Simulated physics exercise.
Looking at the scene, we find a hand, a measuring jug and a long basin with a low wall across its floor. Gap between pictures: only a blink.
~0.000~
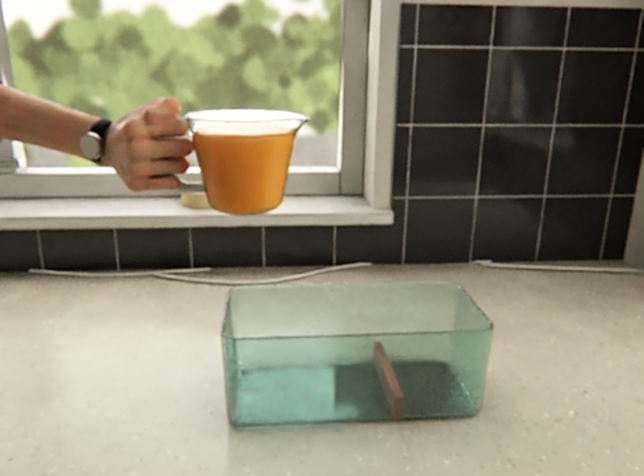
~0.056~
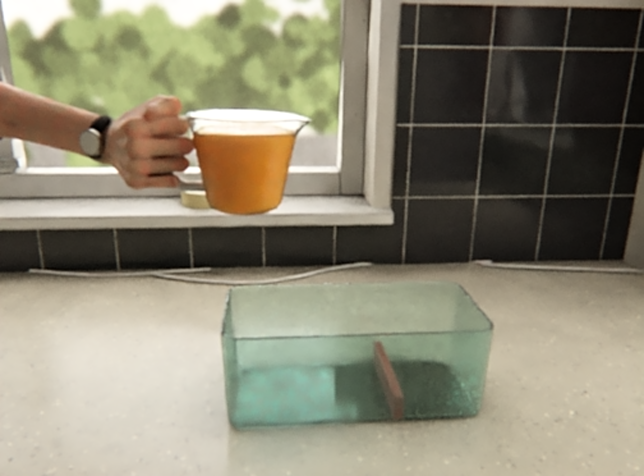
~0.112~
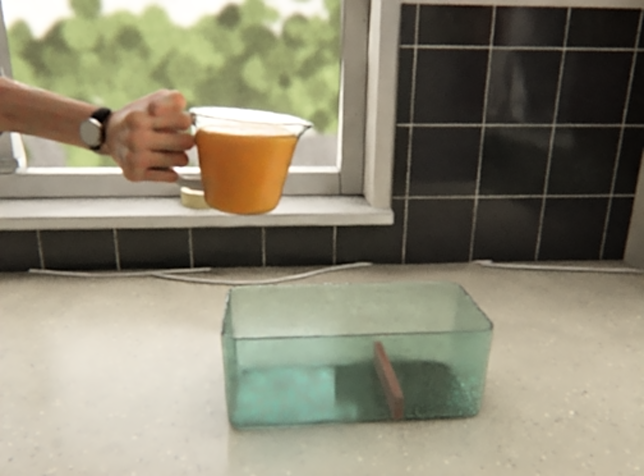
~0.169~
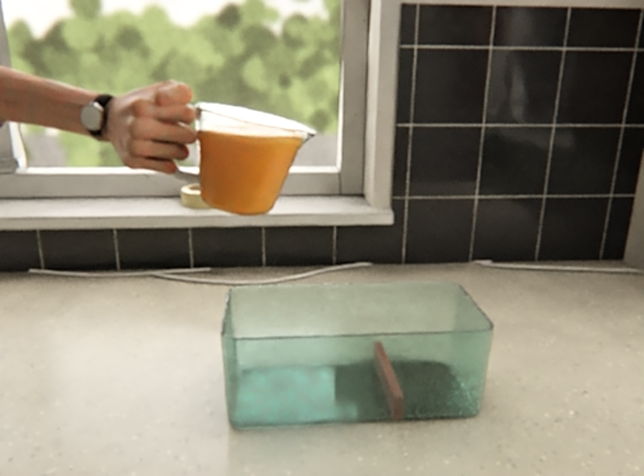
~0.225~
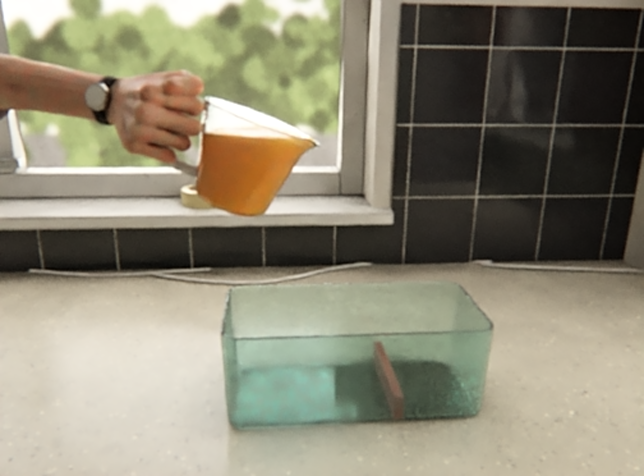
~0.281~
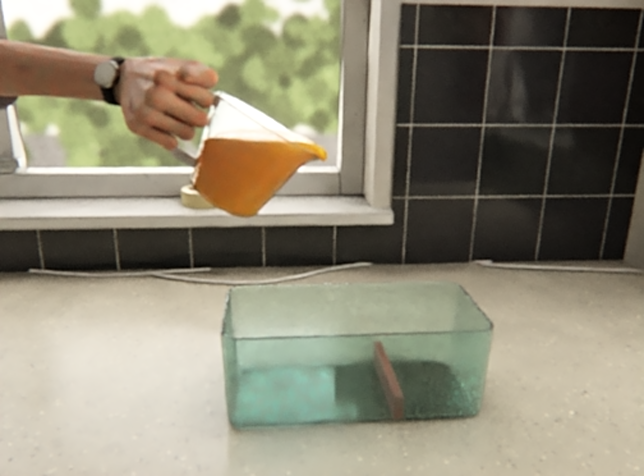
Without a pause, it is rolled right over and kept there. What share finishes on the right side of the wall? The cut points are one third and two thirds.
The share right of the wall is under one third.
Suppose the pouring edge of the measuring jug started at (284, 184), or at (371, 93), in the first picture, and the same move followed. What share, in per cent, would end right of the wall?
First try: About 15 %; second try: About 65 %.
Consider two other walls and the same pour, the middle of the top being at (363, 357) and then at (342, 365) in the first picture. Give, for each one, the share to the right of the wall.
About 40 per cent, then about 75 per cent.
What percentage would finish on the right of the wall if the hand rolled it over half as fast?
Roughly 20 per cent ends up there.
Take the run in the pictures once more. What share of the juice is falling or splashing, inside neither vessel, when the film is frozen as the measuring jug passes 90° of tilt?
Share out of both vessels: Approx. 35 %.
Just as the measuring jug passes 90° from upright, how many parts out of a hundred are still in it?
Remaining share, estimated: 40 %.
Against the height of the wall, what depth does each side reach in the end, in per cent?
I'd say close to 60 per cent on the left side and 20 on the right.
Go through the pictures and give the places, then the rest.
In the first frame, it leans 0°; its right rim is at (310, 117); the juice meets the walls at (193, 129) and (295, 129); the long basin's rim runs from (225, 312) to (475, 305); the wall's top is at (387, 368).
In the second frame, it leans 1°; its right rim is at (311, 119); the juice meets the walls at (194, 128) and (295, 130).
In the third frame, it leans 5°; its right rim is at (314, 124); the juice meets the walls at (197, 127) and (298, 132).
In the fourth frame, it leans 12°; its right rim is at (317, 132); the juice meets the walls at (201, 128) and (303, 134).
In the fifth frame, it leans 21°; its right rim is at (321, 144); the juice meets the walls at (204, 132) and (313, 140).
In the sixth frame, it leans 31°; its right rim is at (322, 157); the juice meets the walls at (206, 137) and (316, 149); 3 per cent is over the edge.
A moment on, the measuring jug is tipped on its side and 41 per cent is still to pour, 19 is left of the wall and 3 right of it.
Next, the measuring jug is tipped right over and 5 per cent is still to pour, 73 is left of the wall and 8 right of it.
Then the measuring jug is tipped right over and 0 per cent is still to pour, 79 is left of the wall and 13 right of it.
Later the measuring jug is tipped right over and 0 per cent is still to pour, 79 is left of the wall and 15 right of it.
At rest 79 per cent lies left of the wall, 15 right of it and 6 outside.
